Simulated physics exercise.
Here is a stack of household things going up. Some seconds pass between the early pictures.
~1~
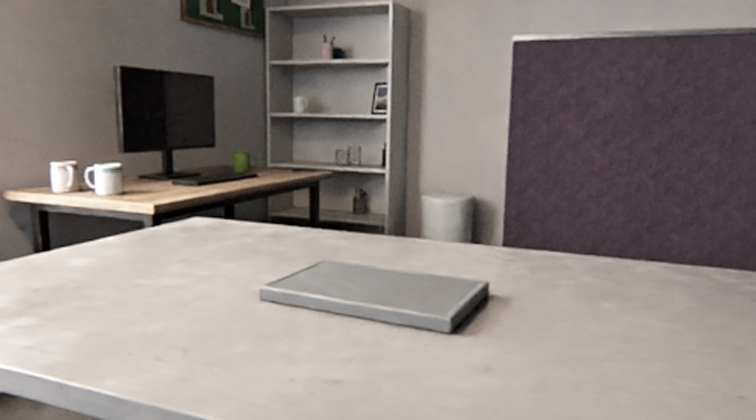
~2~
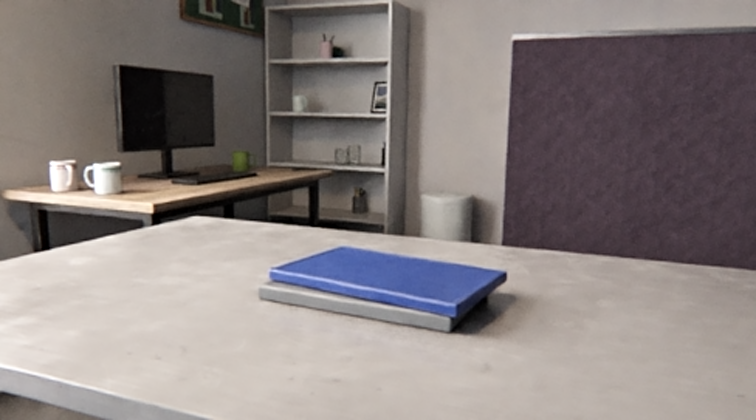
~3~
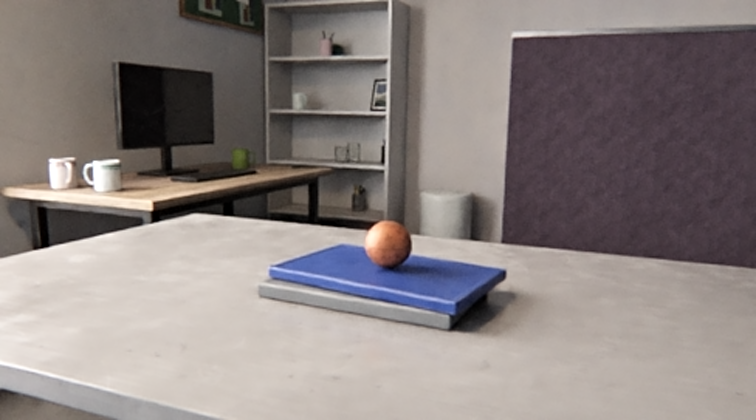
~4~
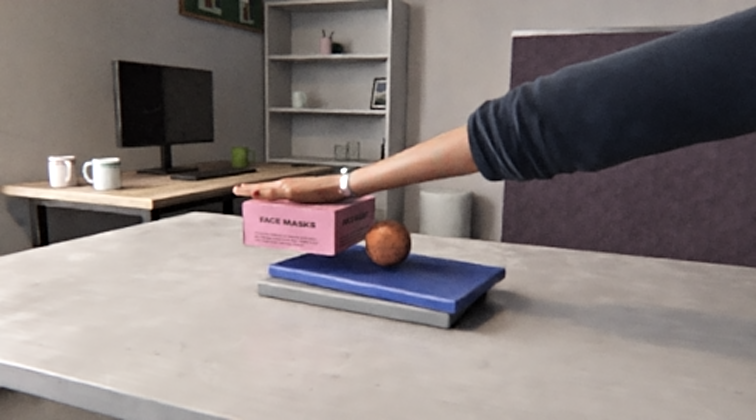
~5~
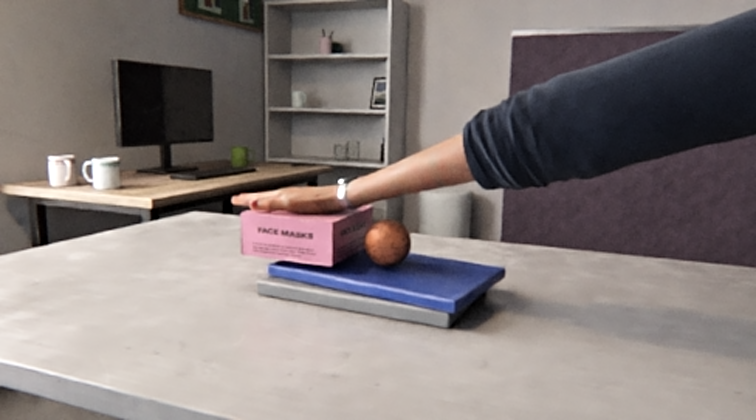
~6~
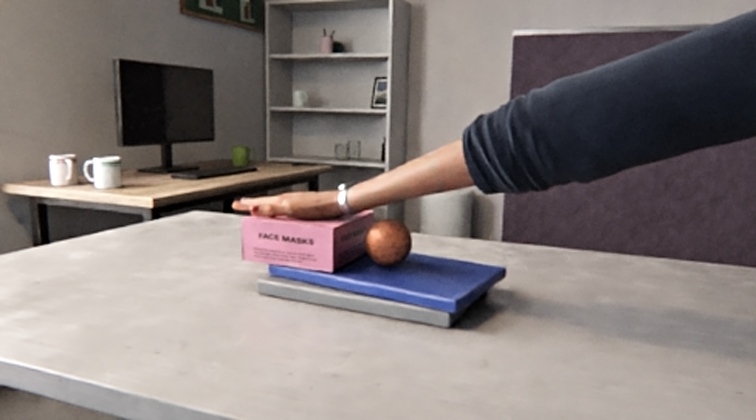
In the video, a gray slab lies on a table, a blue one appears on top, then an orange-brown ball; a hand from the right lowers a pink face masks box onto the blue slab's left side, beside the ball.
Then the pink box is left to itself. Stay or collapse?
It stays up.
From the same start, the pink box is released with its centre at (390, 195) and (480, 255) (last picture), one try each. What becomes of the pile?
In the first case it comes apart; in the second case it stays up.
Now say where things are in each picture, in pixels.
In the first picture, the last thing is not in view yet.
In the second picture, the last thing is not in view yet.
In the third picture, the last thing is not in view yet.
In the fourth picture, still above its spot; pink box (312, 220); blue tray (388, 271).
In the fifth picture, still above its spot; pink box (310, 230); orange ball (388, 243).
In the sixth picture, in place under the hand; pink box (311, 235).
Then, 0.30 s past the last view, nothing moves.
Then, 0.80 s past the last view, pink box resting near (311, 235).
Finally, all 4 still in place. Final places as the last picture's camera would see them, pink box near (311, 235). The pile holds.
